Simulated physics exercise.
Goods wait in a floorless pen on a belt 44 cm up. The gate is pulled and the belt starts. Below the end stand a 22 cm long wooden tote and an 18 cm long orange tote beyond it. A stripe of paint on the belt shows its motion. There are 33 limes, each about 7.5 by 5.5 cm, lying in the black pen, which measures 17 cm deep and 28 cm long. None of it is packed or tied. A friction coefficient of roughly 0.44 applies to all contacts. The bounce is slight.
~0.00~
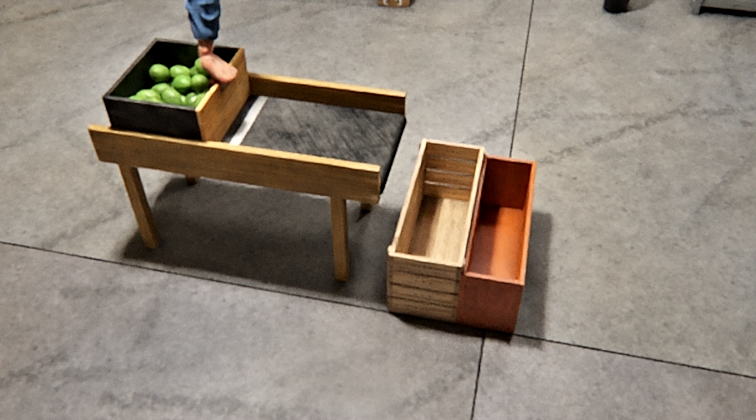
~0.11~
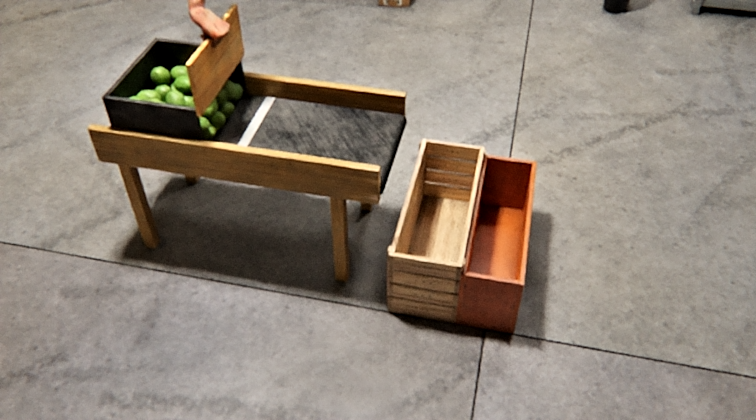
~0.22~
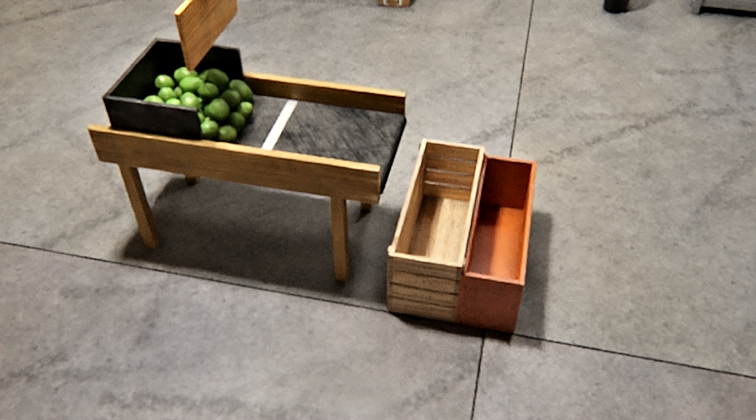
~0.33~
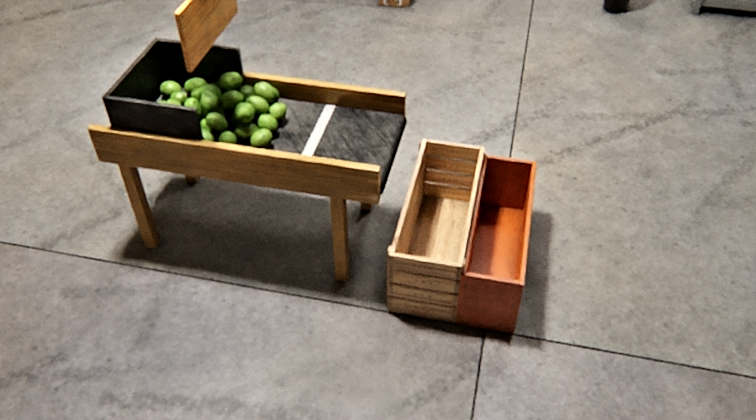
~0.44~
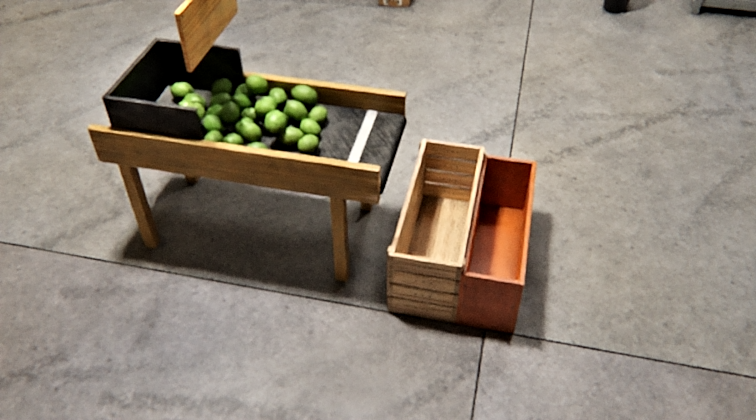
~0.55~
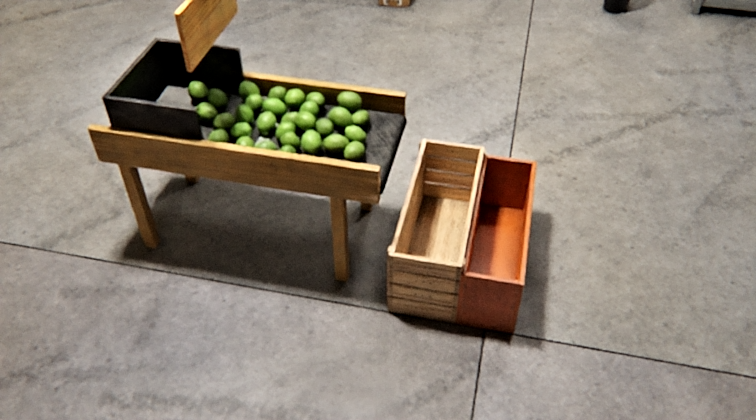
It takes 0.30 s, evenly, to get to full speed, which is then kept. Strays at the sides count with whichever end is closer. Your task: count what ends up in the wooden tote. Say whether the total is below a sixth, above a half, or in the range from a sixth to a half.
The total is above a half.
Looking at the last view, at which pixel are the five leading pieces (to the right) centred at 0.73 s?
Their mean place is near (430, 149).
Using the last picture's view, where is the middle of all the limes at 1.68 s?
Look near pixel (444, 237).
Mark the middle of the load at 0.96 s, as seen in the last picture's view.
You'd find the load's middle at roughly (445, 167).
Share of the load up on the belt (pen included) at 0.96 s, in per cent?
Some 25 per cent.
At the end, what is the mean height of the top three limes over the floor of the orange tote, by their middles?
4 cm, more or less.
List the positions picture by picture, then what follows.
In the first frame (we follow the rim corner now nearest the camera), black pen at (196, 109); wooden tote at (457, 265); belt has run 0 cm; nothing out yet.
The second frame shows black pen at (196, 109); belt has run 3 cm.
The third frame shows black pen at (196, 109); belt has run 10 cm; 4 out, the lowest lime at (226, 136).
The fourth frame shows black pen at (196, 109); belt has run 23 cm; 14 out, the lowest lime at (247, 132).
The fifth frame shows black pen at (196, 109); belt has run 38 cm; 22 out, the lowest lime at (257, 151).
The sixth frame shows black pen at (196, 109); wooden tote at (457, 265); belt has run 52 cm; 28 out, the lowest lime at (245, 147).
After 0.73 s, 2 still in the black pen, 22 on the belt and 9 in the air.
After 0.96 s, 4 in the wooden tote, 3 in the orange tote, 9 on the belt and 17 in the air.
After 1.27 s, 19 in the wooden tote, 9 in the orange tote, 2 on the belt and 3 in the air.
When it is over (at 1.68 s), 23 in the wooden tote, 9 in the orange tote and 1 on the ground beyond the orange tote. Asked share, 23 of 33, 70 per cent.
